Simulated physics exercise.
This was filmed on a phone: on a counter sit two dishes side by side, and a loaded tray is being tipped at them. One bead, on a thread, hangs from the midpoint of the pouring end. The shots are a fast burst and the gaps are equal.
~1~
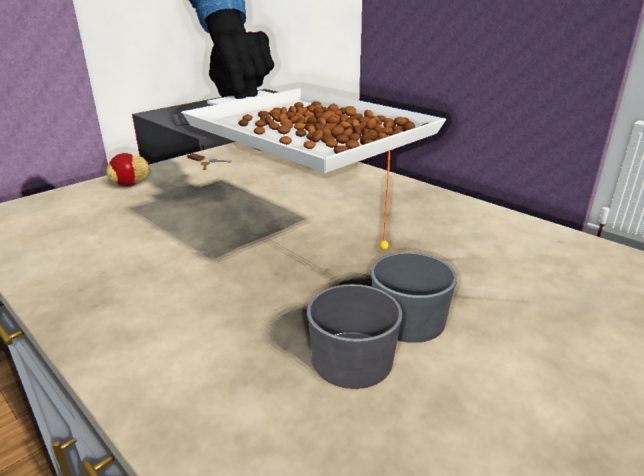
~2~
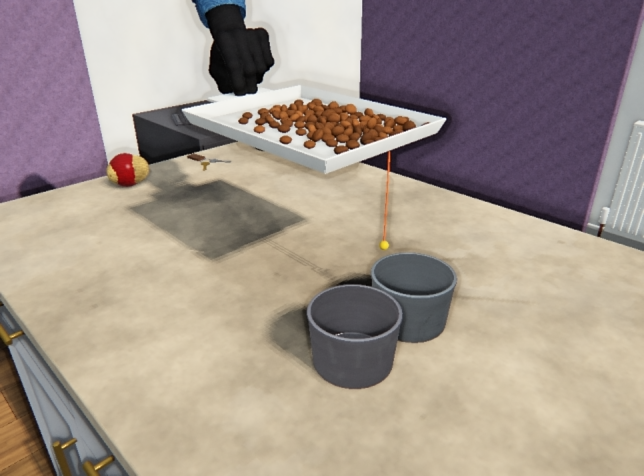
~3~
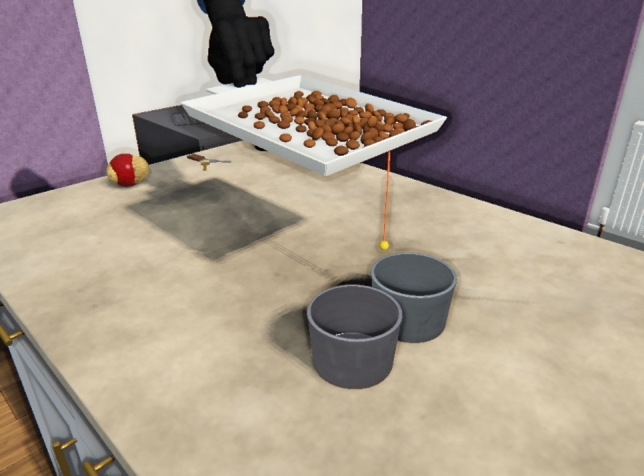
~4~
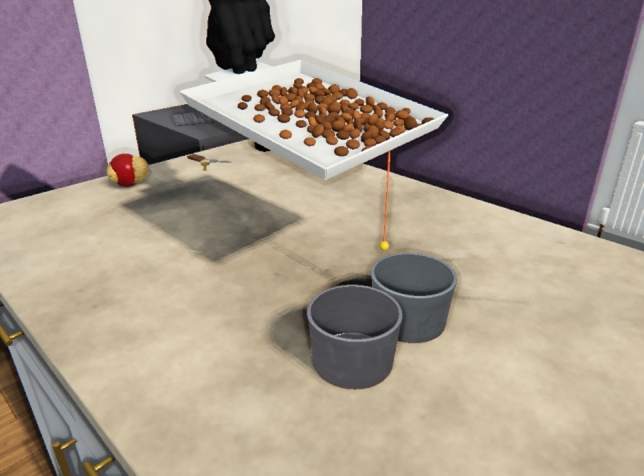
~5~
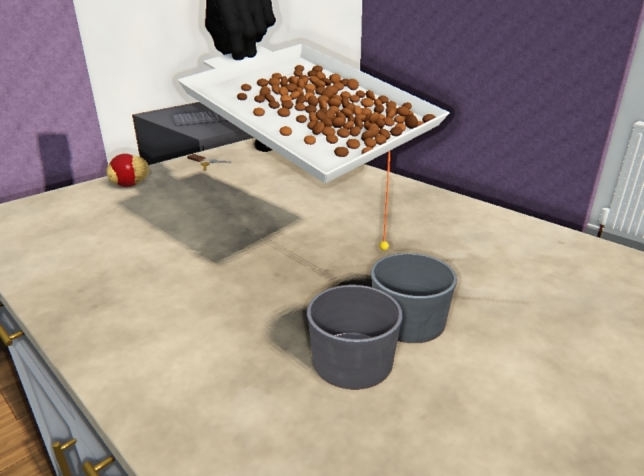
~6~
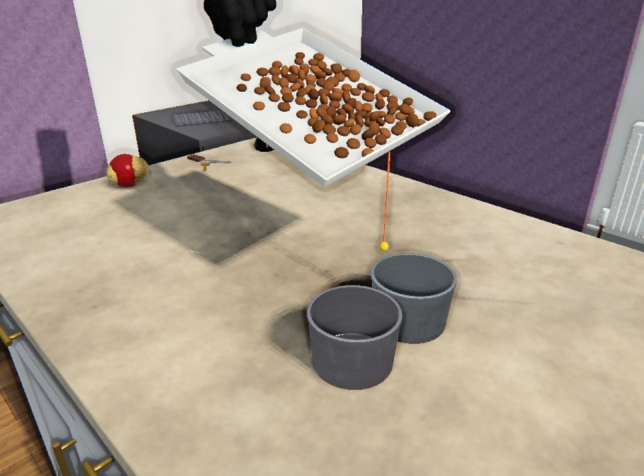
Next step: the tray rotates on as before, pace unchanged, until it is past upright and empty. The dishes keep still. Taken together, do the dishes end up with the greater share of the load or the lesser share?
Most likely the spill will be the lesser part.
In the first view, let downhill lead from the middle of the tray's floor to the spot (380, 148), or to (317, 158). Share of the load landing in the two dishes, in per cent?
60 % and 40 %.
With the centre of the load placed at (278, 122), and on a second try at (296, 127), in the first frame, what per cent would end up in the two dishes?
Roughly 70 and 70 percent, in that order.
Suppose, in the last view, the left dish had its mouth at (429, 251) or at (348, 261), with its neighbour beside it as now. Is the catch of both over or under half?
Result, first setup: The minor share; second setup: The minor share.
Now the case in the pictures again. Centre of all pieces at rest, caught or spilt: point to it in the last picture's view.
Roughly pixel (350, 345).
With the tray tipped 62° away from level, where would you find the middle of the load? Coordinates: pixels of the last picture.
Centre estimate: (349, 143).
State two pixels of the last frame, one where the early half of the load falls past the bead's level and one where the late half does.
Starting near (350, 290), moving on to near (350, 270).
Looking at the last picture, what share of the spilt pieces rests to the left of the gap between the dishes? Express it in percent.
Near 90 in a hundred.
Soon, tray tipped steeply; nearly all on the tray; a stray few in the right dish; a stray few in the air.
A while on, tray tipped past a quarter turn; a stray few on the tray; about half in the left dish; a small part in the right dish; about a quarter outside both; a small part in the air.
Towards the end, tray tipped past a quarter turn; about half in the left dish; a small part in the right dish; about a third outside both; a stray few in the air.
Finally, tray tipped past a quarter turn; about half in the left dish; a small part in the right dish; about a third outside both; a stray few in the air.
